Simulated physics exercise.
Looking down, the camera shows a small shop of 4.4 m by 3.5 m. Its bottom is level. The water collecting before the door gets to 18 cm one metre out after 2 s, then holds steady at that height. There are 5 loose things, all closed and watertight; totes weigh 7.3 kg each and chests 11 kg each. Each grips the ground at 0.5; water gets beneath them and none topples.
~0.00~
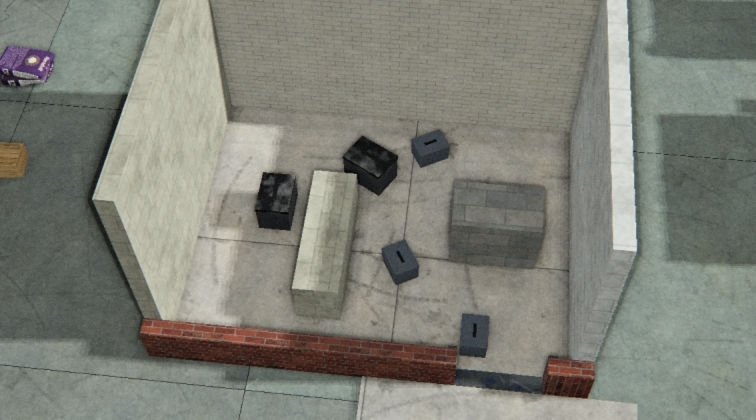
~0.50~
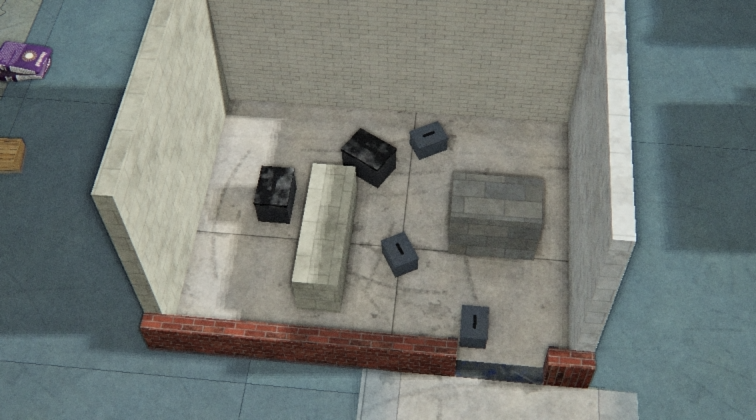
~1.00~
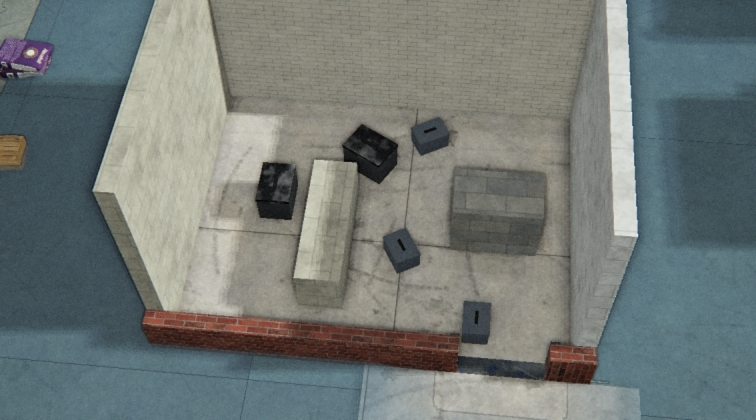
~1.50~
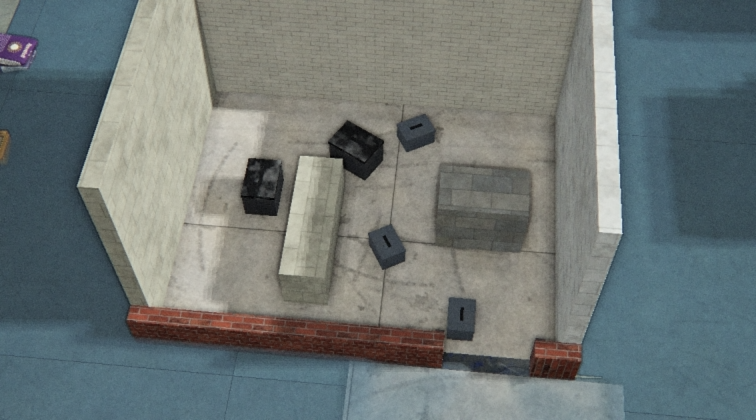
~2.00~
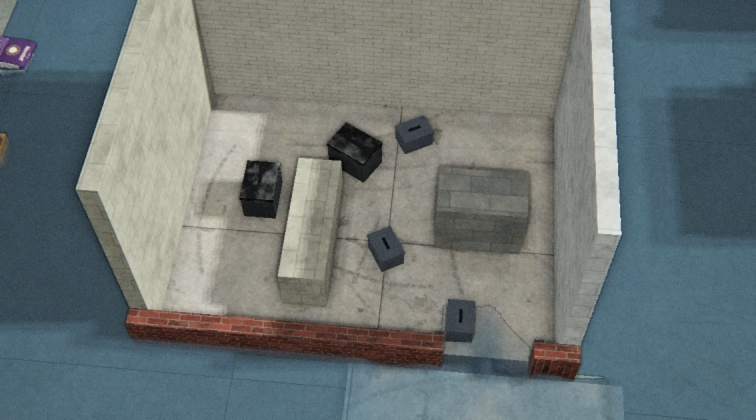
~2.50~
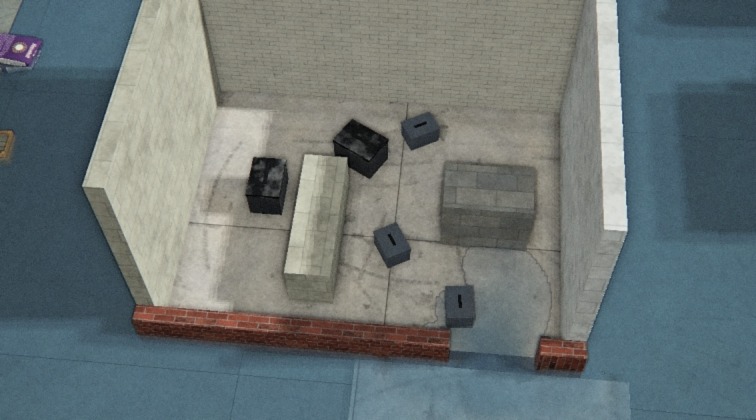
In a small open-topped shop, the totes and blocks sat still while bluish water deepened outside; then a little crept in through the doorway gap, and the grey tote beside it shifted slightly.
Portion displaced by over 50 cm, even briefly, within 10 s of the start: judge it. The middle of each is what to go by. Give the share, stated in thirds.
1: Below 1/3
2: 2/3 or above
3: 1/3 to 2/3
2, 2/3 or above.
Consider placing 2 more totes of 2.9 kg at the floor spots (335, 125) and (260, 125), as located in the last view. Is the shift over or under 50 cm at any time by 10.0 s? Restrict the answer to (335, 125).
It comes out higher.
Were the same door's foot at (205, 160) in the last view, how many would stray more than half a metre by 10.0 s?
2.
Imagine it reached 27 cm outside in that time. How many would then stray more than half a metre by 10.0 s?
That would give 4.
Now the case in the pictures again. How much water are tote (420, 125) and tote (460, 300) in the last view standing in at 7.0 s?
Depths: Near 5 cm, then near 5 cm.
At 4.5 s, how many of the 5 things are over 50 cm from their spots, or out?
1.
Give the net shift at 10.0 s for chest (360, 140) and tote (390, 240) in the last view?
In that order: 120 cm, 150 cm.
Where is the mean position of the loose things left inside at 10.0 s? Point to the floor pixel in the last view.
I'd say about (333, 169) in the last view.
After 3.5 s 1 of 5 are over 50 cm from their spots; 0 afloat.
After 4.5 s 1 of 5 are over 50 cm from their spots; 0 afloat.
After 7.0 s 2 of 5 are over 50 cm from their spots; 0 afloat.
After 10.0 s 4 of 5 are over 50 cm from their spots, and 4 have been at some point; 4 afloat.
